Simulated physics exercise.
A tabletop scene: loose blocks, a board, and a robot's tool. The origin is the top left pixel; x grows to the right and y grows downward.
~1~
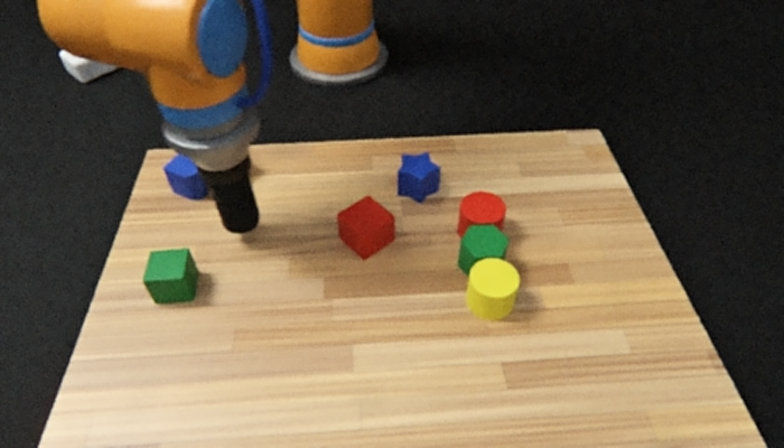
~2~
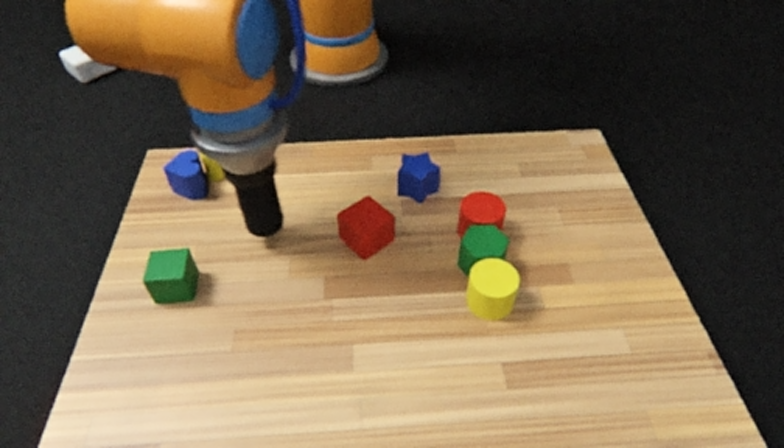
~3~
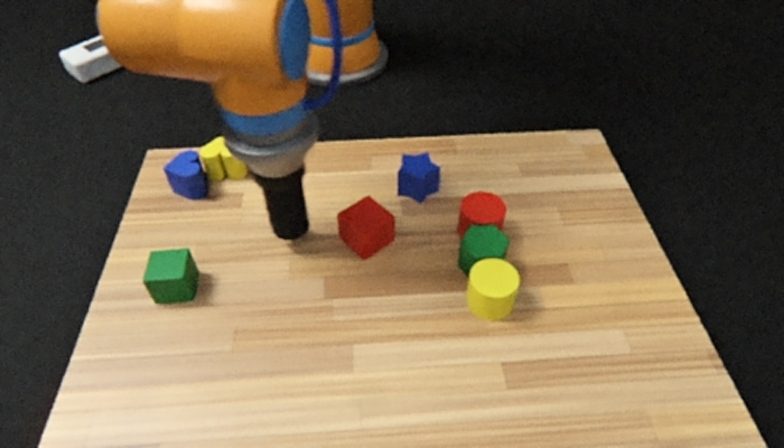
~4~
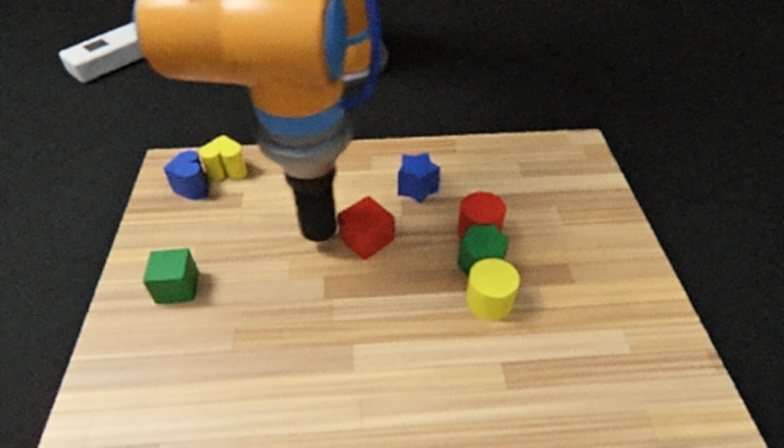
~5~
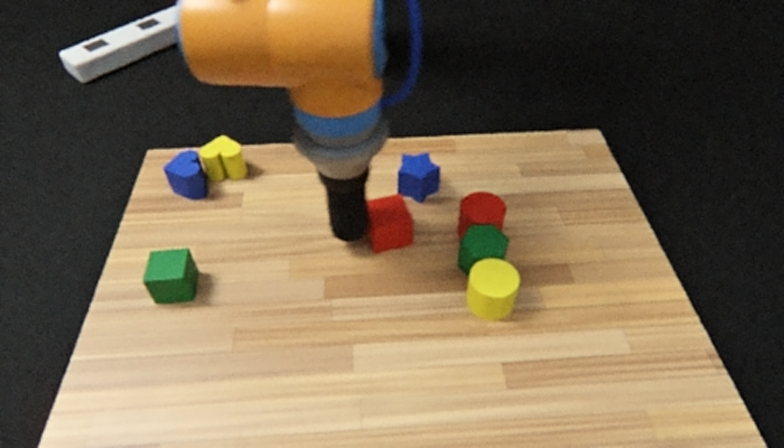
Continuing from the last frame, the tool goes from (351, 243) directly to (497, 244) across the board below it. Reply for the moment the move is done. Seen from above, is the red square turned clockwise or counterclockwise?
Counterclockwise rotation.
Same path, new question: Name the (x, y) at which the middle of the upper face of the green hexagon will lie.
It should be at about (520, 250).
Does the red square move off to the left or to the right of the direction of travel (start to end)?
It's pushed left.
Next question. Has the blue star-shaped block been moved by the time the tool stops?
It seems not.
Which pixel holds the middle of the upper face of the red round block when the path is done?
My prediction: (522, 195).
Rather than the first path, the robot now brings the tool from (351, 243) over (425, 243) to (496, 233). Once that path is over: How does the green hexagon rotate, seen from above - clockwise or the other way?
The turn is clockwise.
The first path, step by step. One third of the way, tool (400, 230); red square (434, 204), turned 20° anticlockwise.
Two thirds of the way, tool (450, 230); red square (461, 193), turned 55° anticlockwise; red round block (504, 202).
At the end, tool (500, 230); red square (463, 190), turned 65° anticlockwise; blue star-shaped block unmoved; red round block (522, 195); green hexagon (520, 250), turned 50° clockwise; yellow round block (497, 281).
